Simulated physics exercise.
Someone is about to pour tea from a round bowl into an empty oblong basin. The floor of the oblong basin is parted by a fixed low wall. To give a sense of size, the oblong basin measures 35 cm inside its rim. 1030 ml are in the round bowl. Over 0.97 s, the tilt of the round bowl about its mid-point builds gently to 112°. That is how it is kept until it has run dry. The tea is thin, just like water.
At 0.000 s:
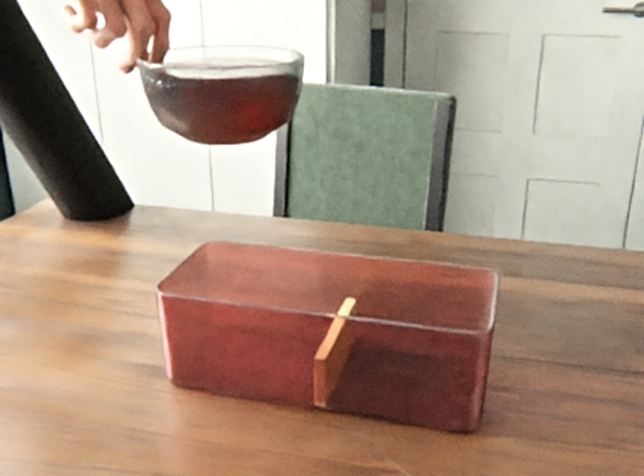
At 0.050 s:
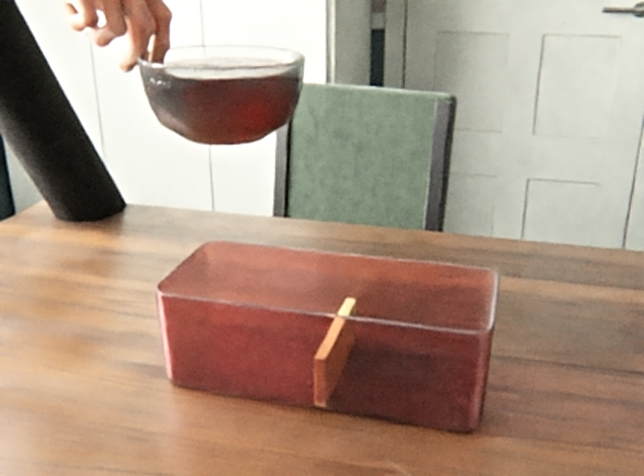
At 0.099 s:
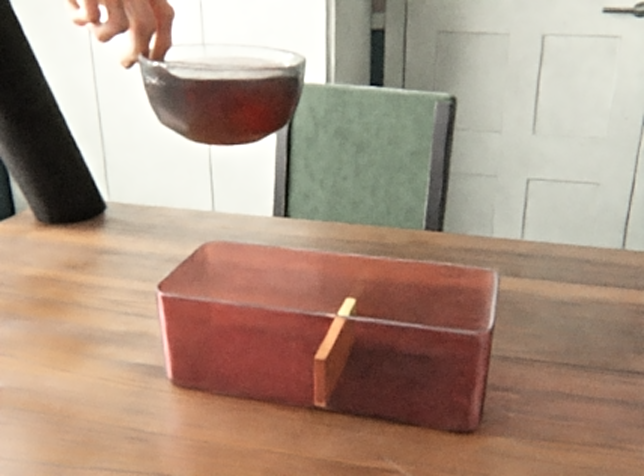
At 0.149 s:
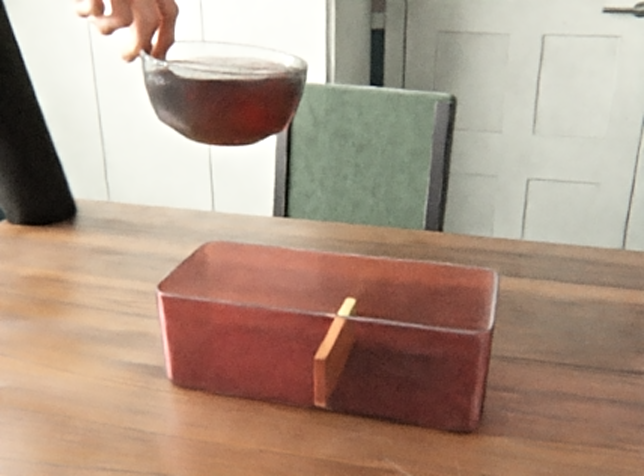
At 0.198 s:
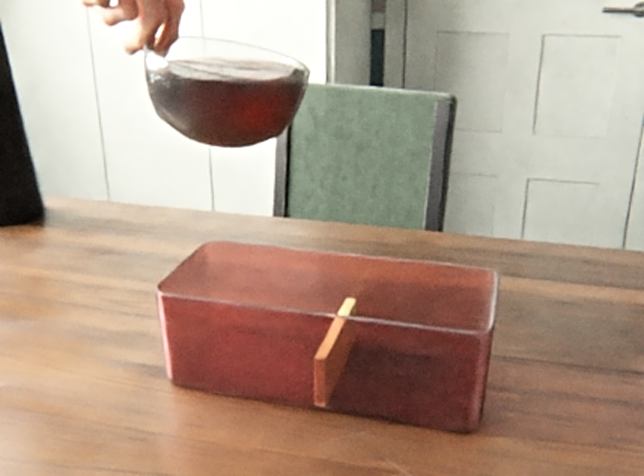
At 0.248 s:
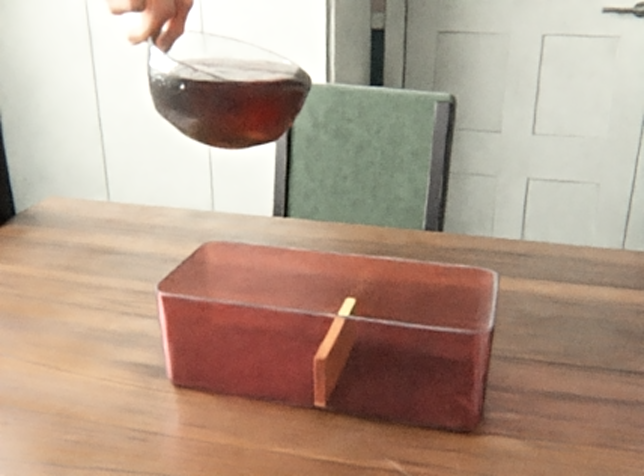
A hand slowly tilting a clear round bowl of dark tea rightward above an oblong basin while a black object slides out left.
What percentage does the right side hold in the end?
About 74 per cent.
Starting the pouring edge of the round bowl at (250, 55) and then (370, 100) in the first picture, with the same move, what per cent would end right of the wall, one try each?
Try 1: 40 %; try 2: 90 %.
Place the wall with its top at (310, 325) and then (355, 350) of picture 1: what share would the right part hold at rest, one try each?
First 85, then 55 per cent.
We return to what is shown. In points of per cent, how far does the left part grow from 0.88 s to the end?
Roughly 9 in a hundred.
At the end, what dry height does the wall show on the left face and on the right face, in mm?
Left roughly 48 mm; right roughly 24 mm.
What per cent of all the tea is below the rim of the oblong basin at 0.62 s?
Close to 20 in a hundred.
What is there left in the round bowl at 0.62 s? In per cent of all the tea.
Roughly 34 %.
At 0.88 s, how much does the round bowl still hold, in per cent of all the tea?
Around 1 in a hundred is still there.
Then, 0.62 s in, the tilt is 79° and 34 per cent is still to pour, 1 is left of the wall and 18 right of it.
Then, 0.88 s in, the tilt is 110° and 1 per cent is still to pour, 16 is left of the wall and 74 right of it.
Then, 1.16 s in, the tilt is 112° and 0 per cent is still to pour, 25 is left of the wall and 74 right of it.
Then, 1.47 s in, the tilt is 112° and 0 per cent is still to pour, 25 is left of the wall and 74 right of it.
Finally, 25 per cent lies left of the wall, 74 right of it and 1 outside.
